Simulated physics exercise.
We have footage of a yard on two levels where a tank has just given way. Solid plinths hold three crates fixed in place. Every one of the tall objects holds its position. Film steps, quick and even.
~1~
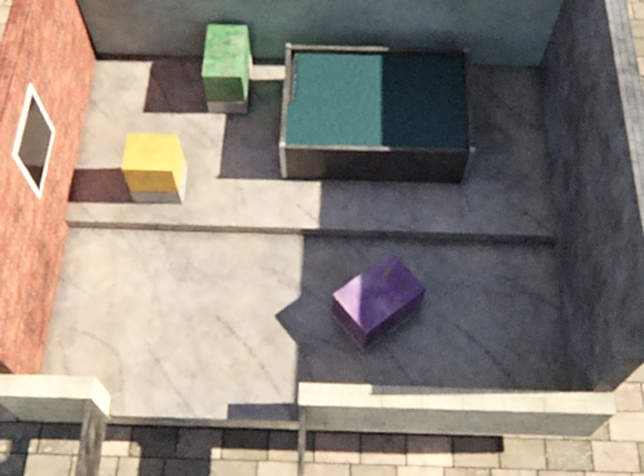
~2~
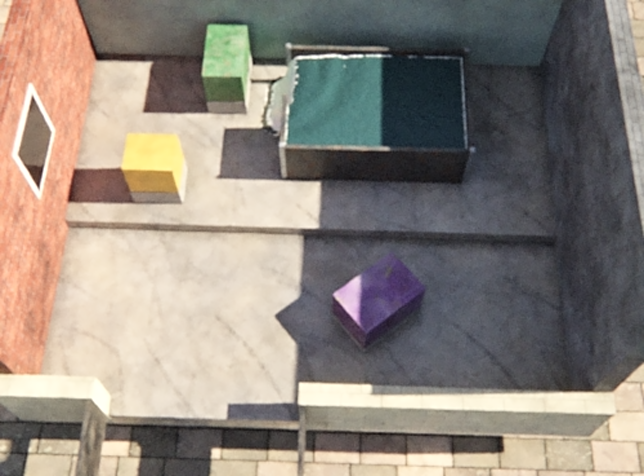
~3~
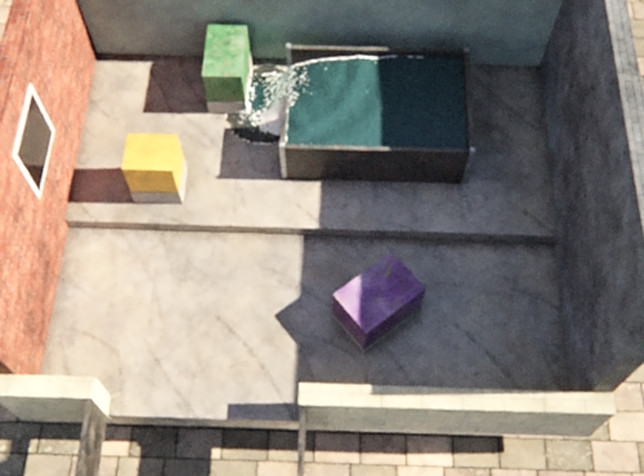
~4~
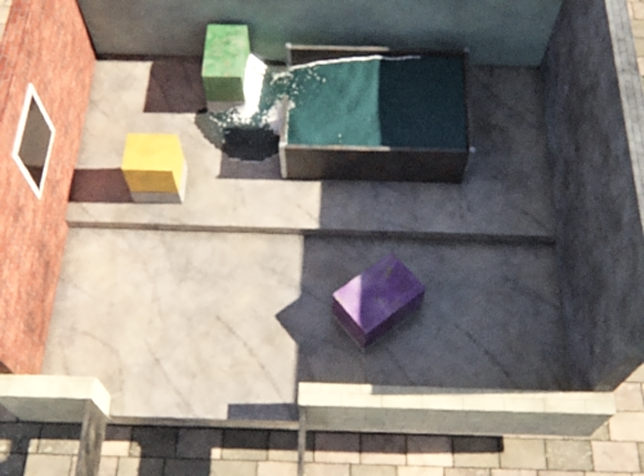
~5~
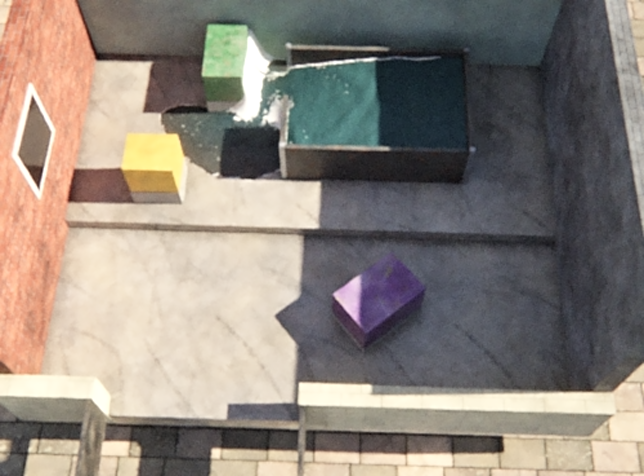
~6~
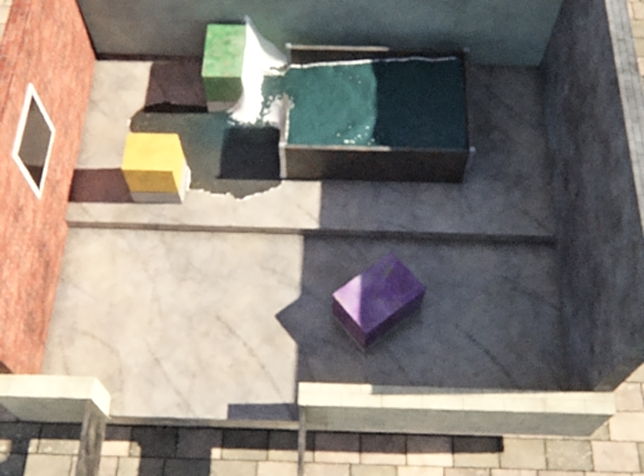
Water pouring from the left end of a dark tank, splashing against a green block, then spreading across paving to a yellow block.
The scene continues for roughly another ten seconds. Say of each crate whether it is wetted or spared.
At the end, the yellow crate will not be reached, the purple crate will not be reached, the green crate will be reached.
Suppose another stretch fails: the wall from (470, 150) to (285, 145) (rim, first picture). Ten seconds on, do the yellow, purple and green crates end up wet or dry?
Then the yellow crate is untouched, the purple crate gets flooded and the green crate is untouched.
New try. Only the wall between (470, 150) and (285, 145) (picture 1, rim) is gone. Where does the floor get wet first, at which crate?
That would be the purple one.
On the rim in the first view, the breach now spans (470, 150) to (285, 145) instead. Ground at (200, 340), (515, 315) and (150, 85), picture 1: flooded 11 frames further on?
In that order: Flooded, covered, no water.
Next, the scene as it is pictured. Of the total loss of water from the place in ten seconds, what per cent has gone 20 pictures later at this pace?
My estimate is roughly 15 percent.
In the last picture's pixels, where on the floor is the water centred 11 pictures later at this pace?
Centre: Close to (326, 134).
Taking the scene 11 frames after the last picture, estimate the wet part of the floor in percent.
Close to 40 percent, by my reckoning.
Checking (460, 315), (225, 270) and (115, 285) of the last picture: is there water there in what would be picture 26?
Status per point, in sequence: Unwetted, then waterlogged, then waterlogged.
A moment on, water covers 20 % of the floor; the yellow crate water round its plinth, the purple crate not reached, the green crate water round its plinth.
Next, water covers 40 % of the floor; the yellow crate water round its plinth, the purple crate not reached, the green crate water round its plinth.
Then, water covers 70 % of the floor; the yellow crate water round its plinth, the purple crate water round its plinth, the green crate water round its plinth.
Later, water covers 85 % of the floor; the yellow crate water round its plinth, the purple crate water round its plinth, the green crate water round its plinth.
In the end, water covers 90 % of the floor; the yellow crate stayed above the water, the purple crate stayed above the water, the green crate was topped.
